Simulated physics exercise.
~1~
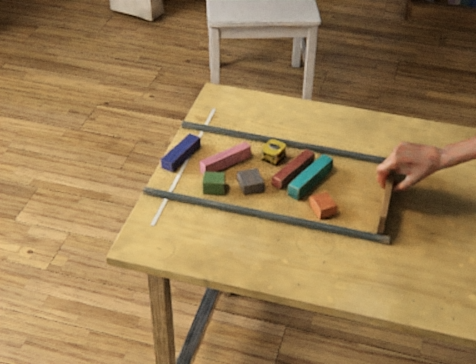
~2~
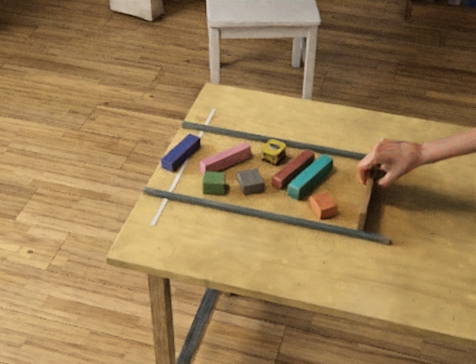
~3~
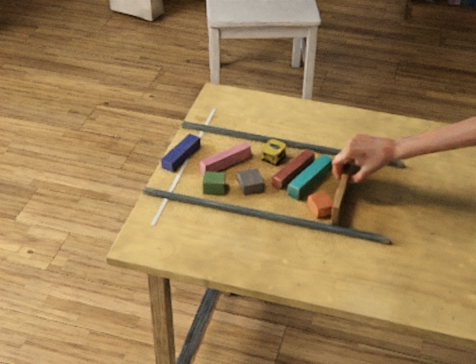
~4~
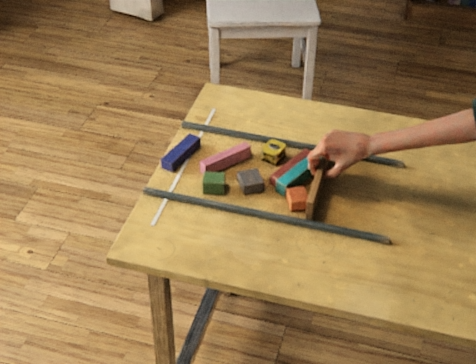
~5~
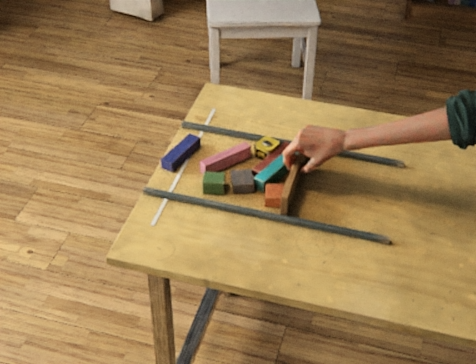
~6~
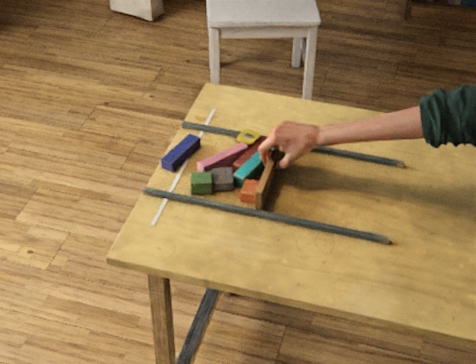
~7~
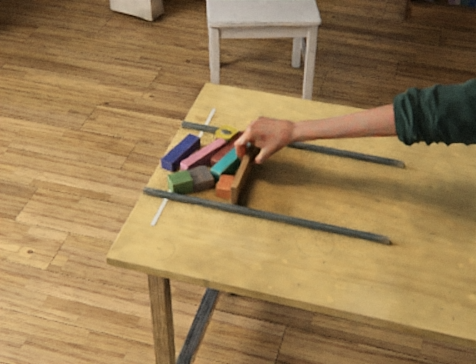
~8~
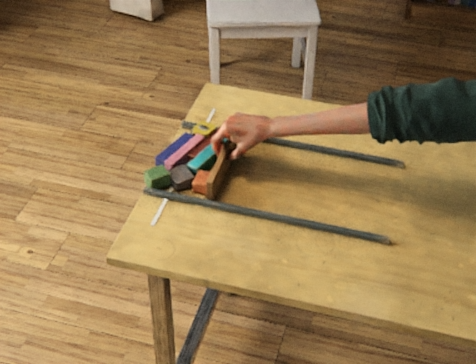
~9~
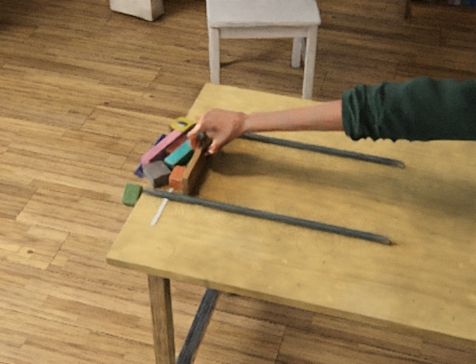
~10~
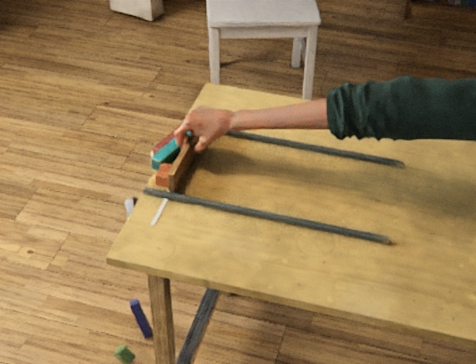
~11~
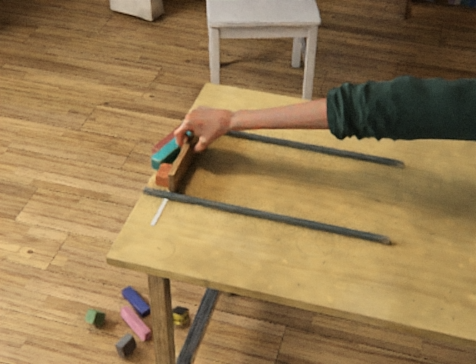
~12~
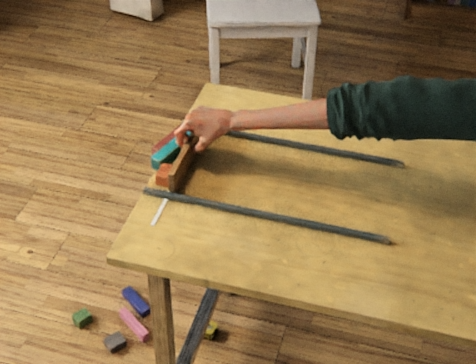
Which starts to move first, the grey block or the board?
The board starts to move first. The grey block stays where it is at first and only shifts left later, once the board has pushed other pieces toward it.
